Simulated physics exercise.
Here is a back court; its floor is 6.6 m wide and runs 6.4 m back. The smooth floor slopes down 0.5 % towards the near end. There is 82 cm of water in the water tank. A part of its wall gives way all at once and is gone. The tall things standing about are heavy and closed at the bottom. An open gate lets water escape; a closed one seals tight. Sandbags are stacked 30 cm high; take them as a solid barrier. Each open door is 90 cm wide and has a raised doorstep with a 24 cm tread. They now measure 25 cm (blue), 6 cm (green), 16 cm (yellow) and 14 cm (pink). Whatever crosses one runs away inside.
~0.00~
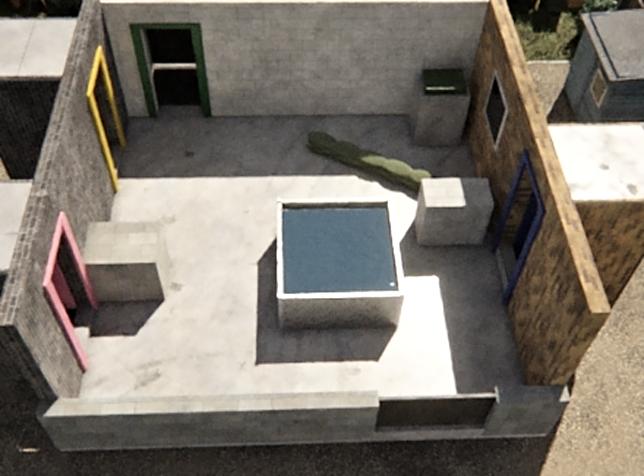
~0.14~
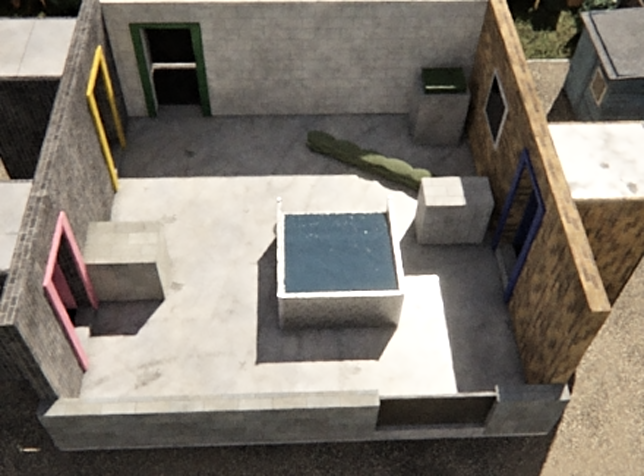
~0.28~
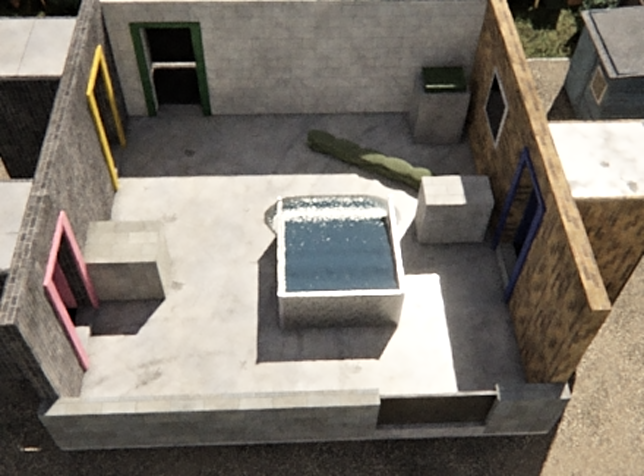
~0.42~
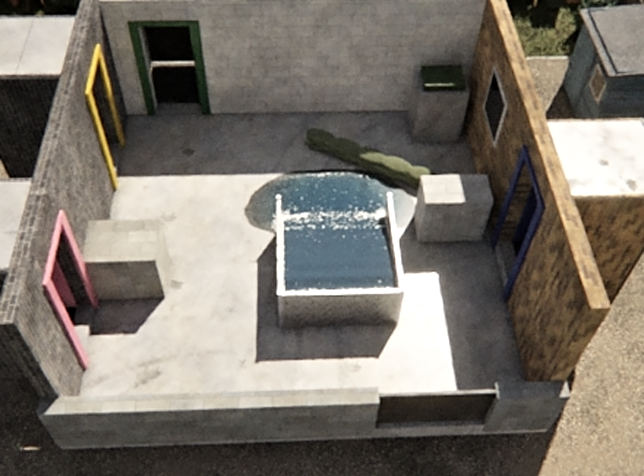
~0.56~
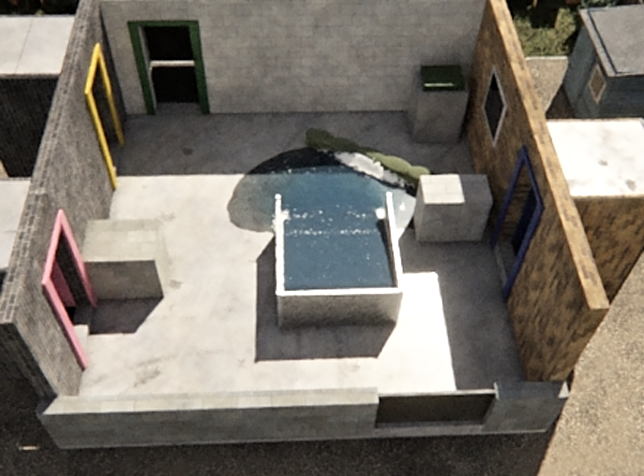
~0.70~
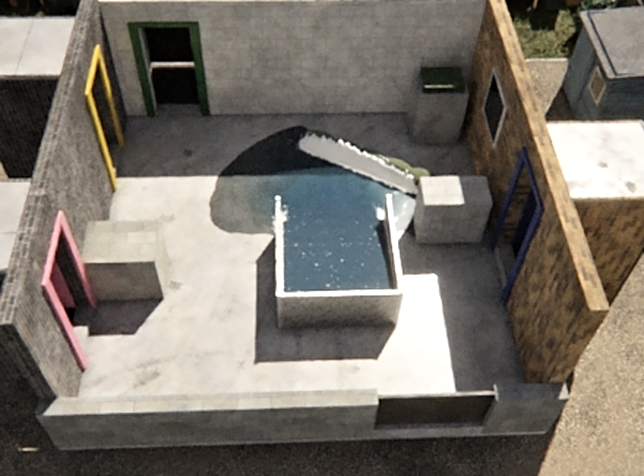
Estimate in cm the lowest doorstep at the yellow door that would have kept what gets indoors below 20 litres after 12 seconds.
Some 22 cm above the ground.
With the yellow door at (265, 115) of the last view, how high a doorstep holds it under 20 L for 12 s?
Roughly 30 cm.
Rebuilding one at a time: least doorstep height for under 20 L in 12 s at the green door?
About 18 cm at green.
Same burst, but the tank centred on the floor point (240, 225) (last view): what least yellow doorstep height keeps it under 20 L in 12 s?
About 13.0 cm.
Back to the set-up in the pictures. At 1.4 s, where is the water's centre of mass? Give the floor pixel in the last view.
Near (325, 216).
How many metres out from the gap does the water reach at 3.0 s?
Some 4.8 m out.
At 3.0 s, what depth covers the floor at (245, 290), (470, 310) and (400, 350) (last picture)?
About 0, 1 and 0 cm.
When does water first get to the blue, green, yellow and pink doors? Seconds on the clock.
Blue 2.2 s, green 1.5 s, yellow 2.2 s, pink 10.0 s.
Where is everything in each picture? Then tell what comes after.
The first frame shows still water, 82 cm deep, in the water tank at (338, 248); the yellow door at (108, 127) is dry.
In the second frame, water pours out on the far side and has run 0.3 m, to a hidden place; about 11 cm deep outside, 82 cm at the back.
In the third frame, the front is at a hidden place, 0.8 m from the gap on the far side; 1.6 m2 of floor is wet, 80 cm left at the back.
In the fourth frame, the front is at (329, 172), 1.4 m from the gap on the far side; 3.2 m2 of floor is wet, 72 cm left at the back.
In the fifth frame, the front is at (298, 152), 1.9 m from the gap on the far side; 4.8 m2 of floor is wet, 70 cm left at the back.
In the sixth frame, the gap is on the far side, the front 2.5 m out at (288, 131); the back of the water tank holds 67 cm; the yellow door at (107, 126), 4.2 m from the gap, is still 2.0 m from the nearest water.
After 1.4 s water covers 30 % of the floor, deepest (46 cm) near (344, 169); it has not reached the yellow door.
After 3.0 s water covers 50 % of the floor, deepest (38 cm) near (126, 125); 26 cm at the yellow door, 5 litres in over its 16 cm doorstep.
After 12.0 s water covers 95 % of the floor, deepest (12 cm) near (75, 424); 7 cm at the yellow door, 56 litres in over its 16 cm doorstep.
At the yellow door as built, the water arrived by 2.3 s and peaked near 27 cm at 3.2 s.
With a doorstep of 17.5 cm, 43 litres would have come in within the 12 s; with 27.5 cm, 5 litres. So under 20 litres takes about 22 cm.
